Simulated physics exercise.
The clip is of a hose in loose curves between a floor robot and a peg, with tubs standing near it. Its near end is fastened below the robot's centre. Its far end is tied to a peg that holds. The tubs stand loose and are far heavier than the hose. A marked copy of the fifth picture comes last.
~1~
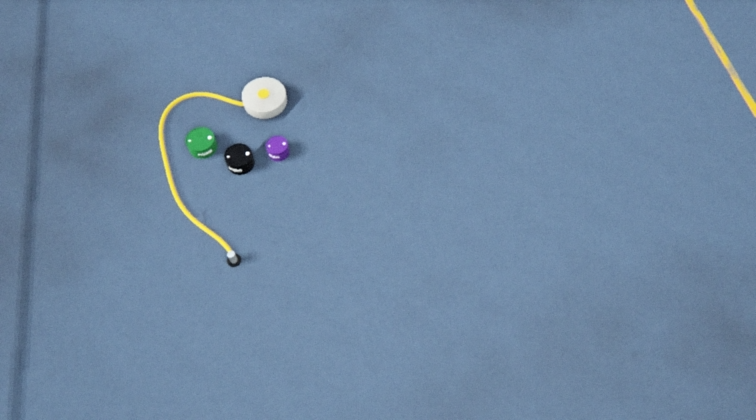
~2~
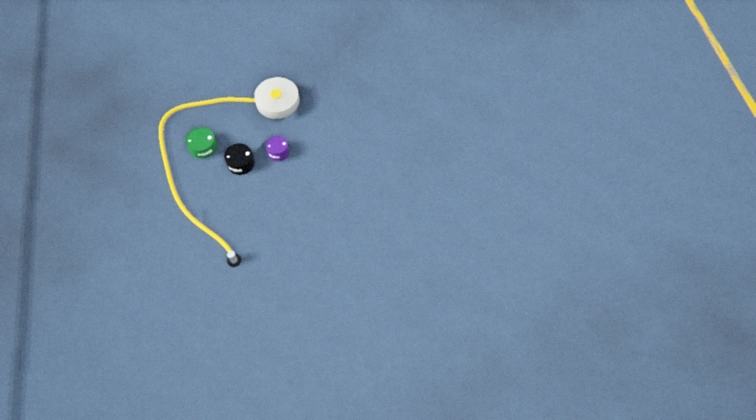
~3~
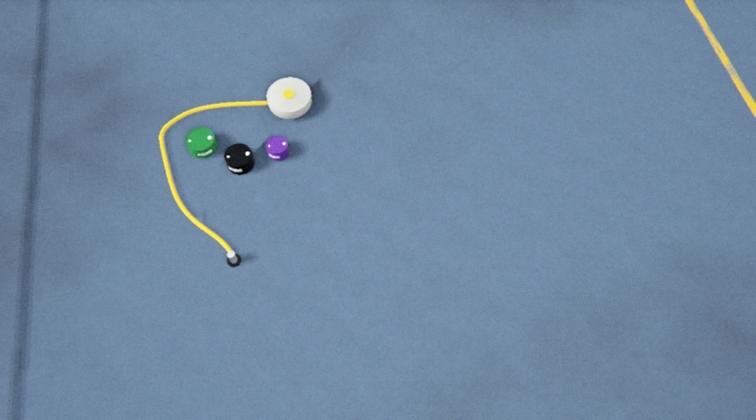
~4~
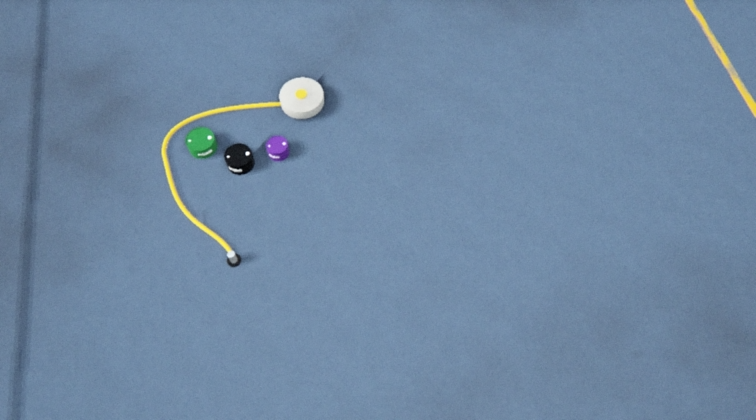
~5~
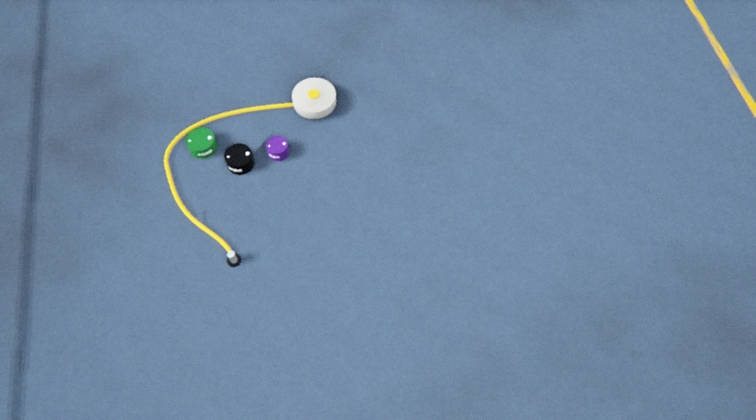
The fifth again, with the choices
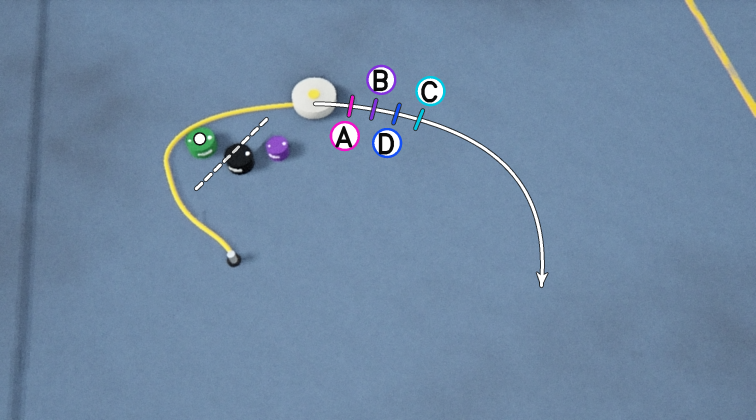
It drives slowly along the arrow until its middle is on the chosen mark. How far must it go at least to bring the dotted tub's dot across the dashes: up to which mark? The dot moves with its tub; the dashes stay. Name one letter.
The earliest such stop is C.
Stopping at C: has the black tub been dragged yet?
By then, yes.
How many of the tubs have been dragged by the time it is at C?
Two.
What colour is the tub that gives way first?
Green.
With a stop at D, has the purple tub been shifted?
No.
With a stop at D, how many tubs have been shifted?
Two.
On the marked copy, A at (351, 106); B at (374, 109); C at (419, 120); D at (397, 114); the dashed line at (233, 152); the route from (315, 104) via (474, 142) to (541, 286); the white dot at (200, 139).
Following C. Soon after the start, robot (352, 102); green tub (205, 144).
Later, robot (388, 107); black tub (247, 163); green tub (224, 151).
In the end, robot (420, 115); black tub (265, 171); green tub (242, 159); the dot on the green tub is over the dashed line.
As for the rest, A leaves the dotted tub short, at (204, 144); B leaves the dotted tub short, at (216, 148); D leaves the dotted tub short, at (229, 153).
